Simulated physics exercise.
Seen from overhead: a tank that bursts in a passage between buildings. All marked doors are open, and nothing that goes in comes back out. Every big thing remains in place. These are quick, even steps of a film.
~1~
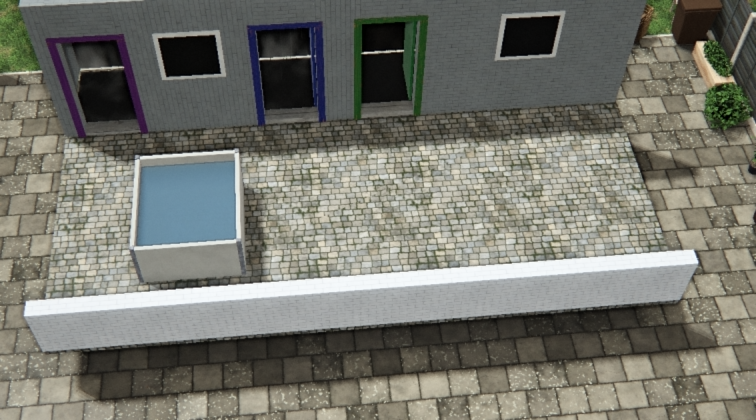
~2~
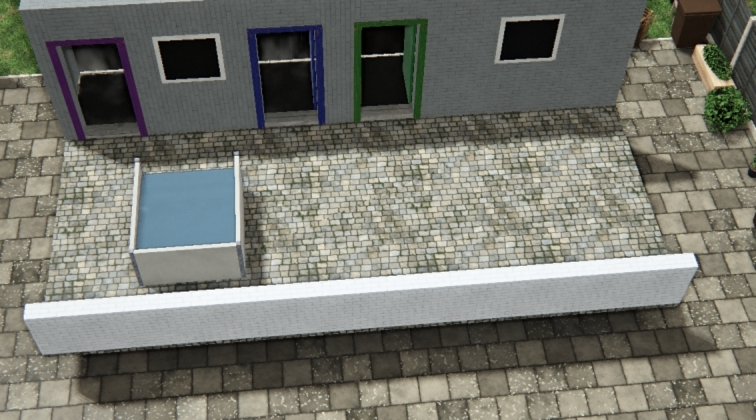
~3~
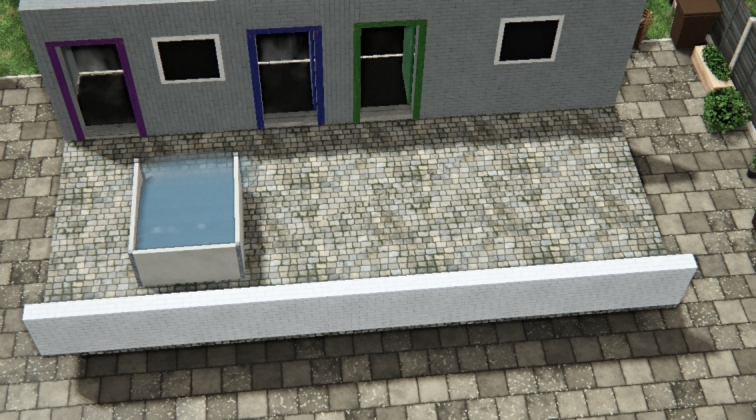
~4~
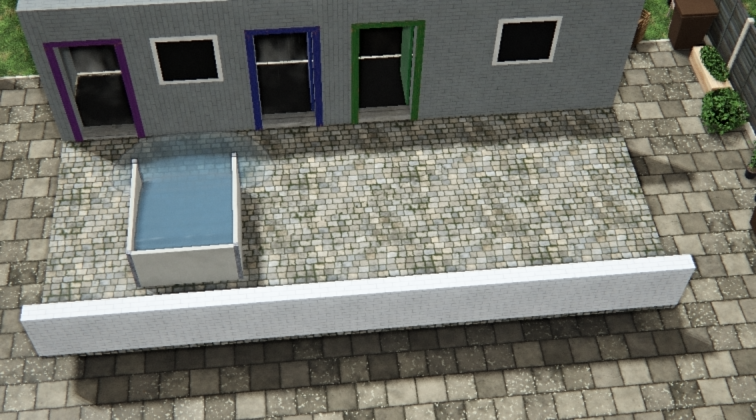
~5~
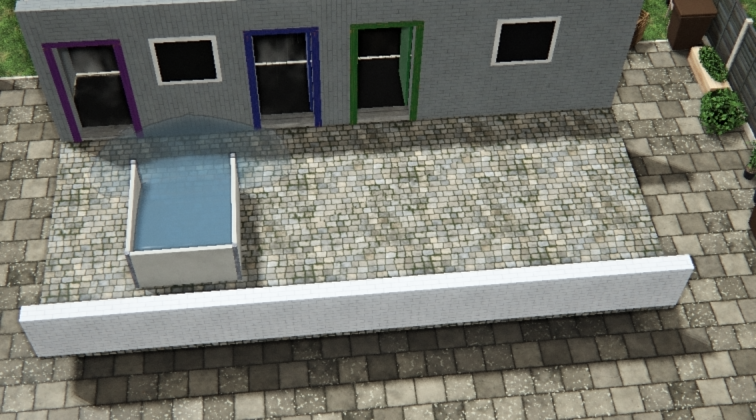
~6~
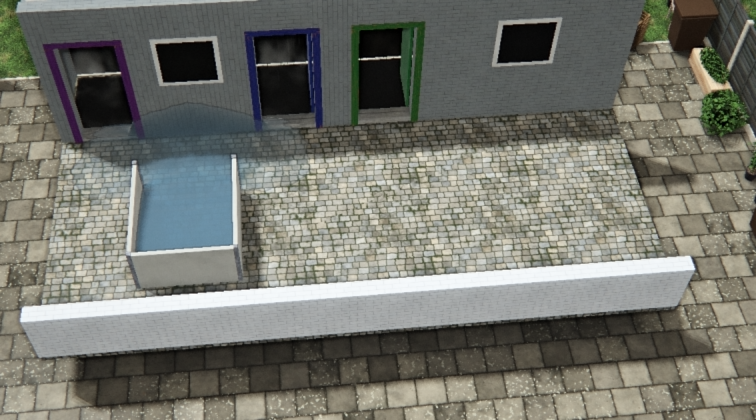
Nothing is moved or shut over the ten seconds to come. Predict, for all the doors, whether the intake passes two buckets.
My prediction: The blue door will top two buckets; the purple door will top two buckets; the green door will not top two buckets.
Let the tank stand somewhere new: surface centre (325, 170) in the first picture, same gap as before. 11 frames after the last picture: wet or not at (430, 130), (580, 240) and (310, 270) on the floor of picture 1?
Spot by spot, in the order asked: Swamped, untouched, untouched.
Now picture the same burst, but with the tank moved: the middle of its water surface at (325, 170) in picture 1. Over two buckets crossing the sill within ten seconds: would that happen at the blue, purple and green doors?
Taking the doors in turn, blue surpasses that, purple remains short, and green surpasses that.
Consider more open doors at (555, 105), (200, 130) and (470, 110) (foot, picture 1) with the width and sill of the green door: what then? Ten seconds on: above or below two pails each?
The first misses the line, the next clears the line, the last misses the line.
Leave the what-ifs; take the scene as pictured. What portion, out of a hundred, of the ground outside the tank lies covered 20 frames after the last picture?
About 65 per cent.
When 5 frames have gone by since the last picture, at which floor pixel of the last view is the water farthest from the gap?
Point: (390, 126) in the last picture's pixels.
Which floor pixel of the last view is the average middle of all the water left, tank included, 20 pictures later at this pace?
Close to (295, 183), I reckon.
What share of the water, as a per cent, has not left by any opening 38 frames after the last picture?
Roughly 46 percent.
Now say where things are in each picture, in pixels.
The first frame shows the open tank at (187, 201) is whole and still.
In the second frame, water pours out on the open tank's far side and has run to (246, 184).
In the third frame, the front is at (248, 162), out from the gap on the open tank's far side.
In the fourth frame, water pours out on the open tank's far side and has run to (238, 136).
In the fifth frame, the front is at (269, 130), out from the gap on the open tank's far side.
In the sixth frame, the front is at (295, 129), out from the gap on the open tank's far side.
A moment on, water covers 15 % of the floor; the blue door under two buckets in, the purple door over two buckets in, the green door wet at the sill, nothing in.
Next, water covers 30 % of the floor; the blue door over two buckets in, the purple door over two buckets in, the green door wet at the sill, nothing in.
Then, water covers 65 % of the floor; the blue door over two buckets in, the purple door far over two buckets in, the green door wet at the sill, nothing in.
Later, water covers 70 % of the floor; the blue door over two buckets in, the purple door far over two buckets in, the green door wet at the sill, nothing in.
In the end, water covers 65 % of the floor; the blue door over two buckets in, the purple door far over two buckets in, the green door wet at the sill, nothing in.
